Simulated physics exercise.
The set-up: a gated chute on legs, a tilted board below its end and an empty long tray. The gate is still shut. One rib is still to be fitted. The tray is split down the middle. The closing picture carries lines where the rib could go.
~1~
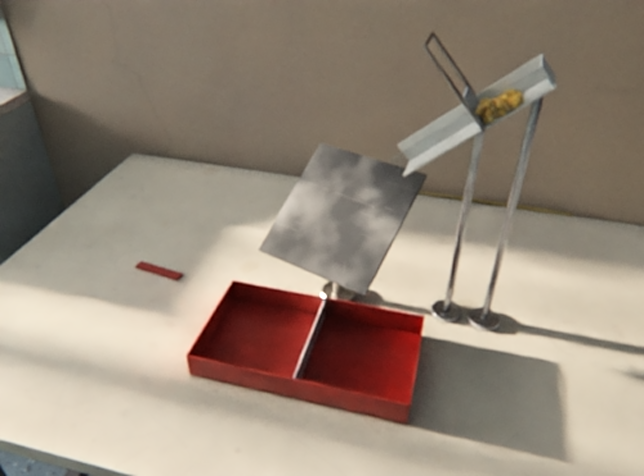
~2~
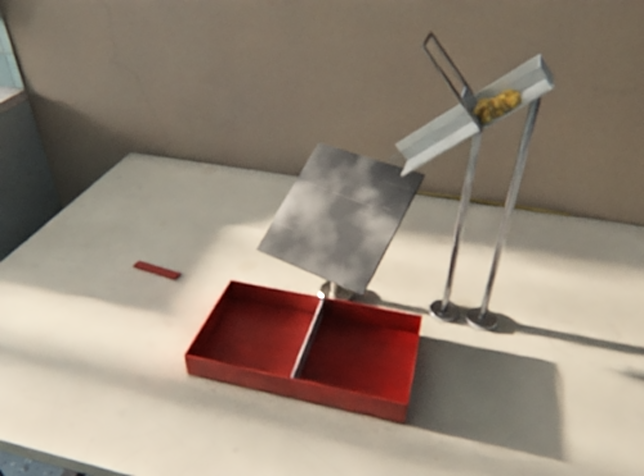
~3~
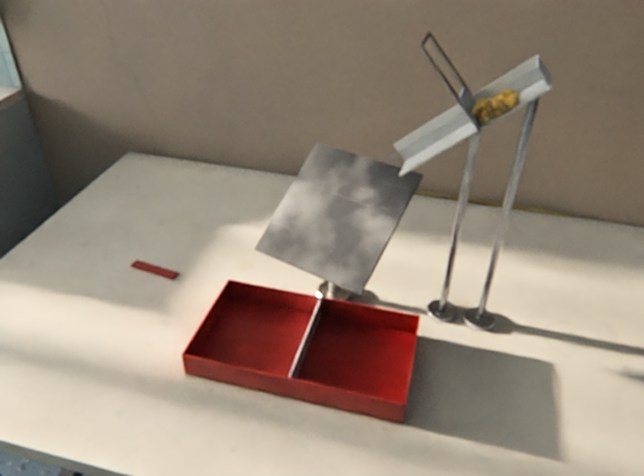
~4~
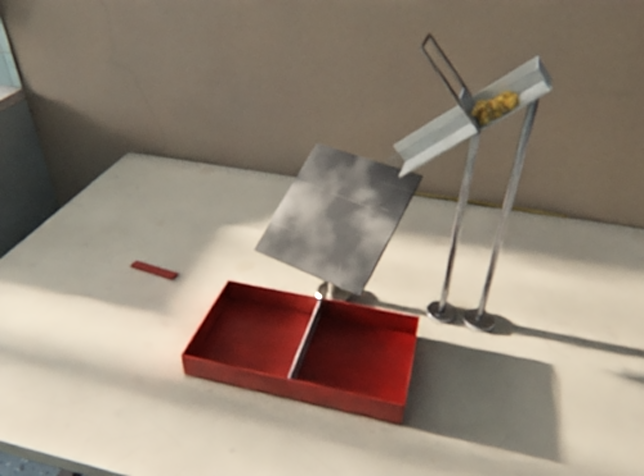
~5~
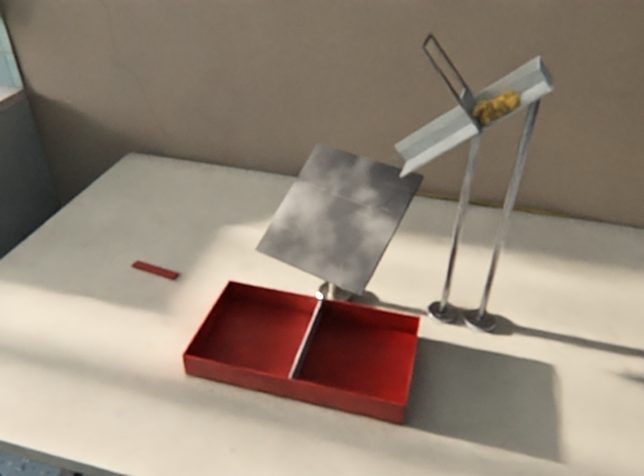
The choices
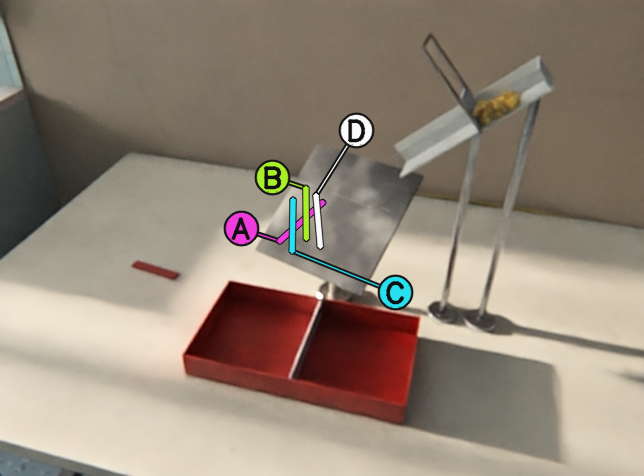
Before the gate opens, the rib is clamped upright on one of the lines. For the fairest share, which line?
D is best.
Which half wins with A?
The left half.
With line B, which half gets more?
More lands on the left.
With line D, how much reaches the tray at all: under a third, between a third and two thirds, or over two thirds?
Line D gives over two thirds.
On the marked copy, line A from (322, 202) to (279, 241); line B from (305, 188) to (306, 238); line C from (293, 199) to (292, 251); line D from (315, 195) to (320, 246).
Choosing A, of what is caught, all in the left half, none in the right.
Choosing B, of what is caught, nearly all in the left half, a small part in the right.
Choosing C, of what is caught, all in the left half, none in the right.
Choosing D, of what is caught, about half in the left half, about half in the right.
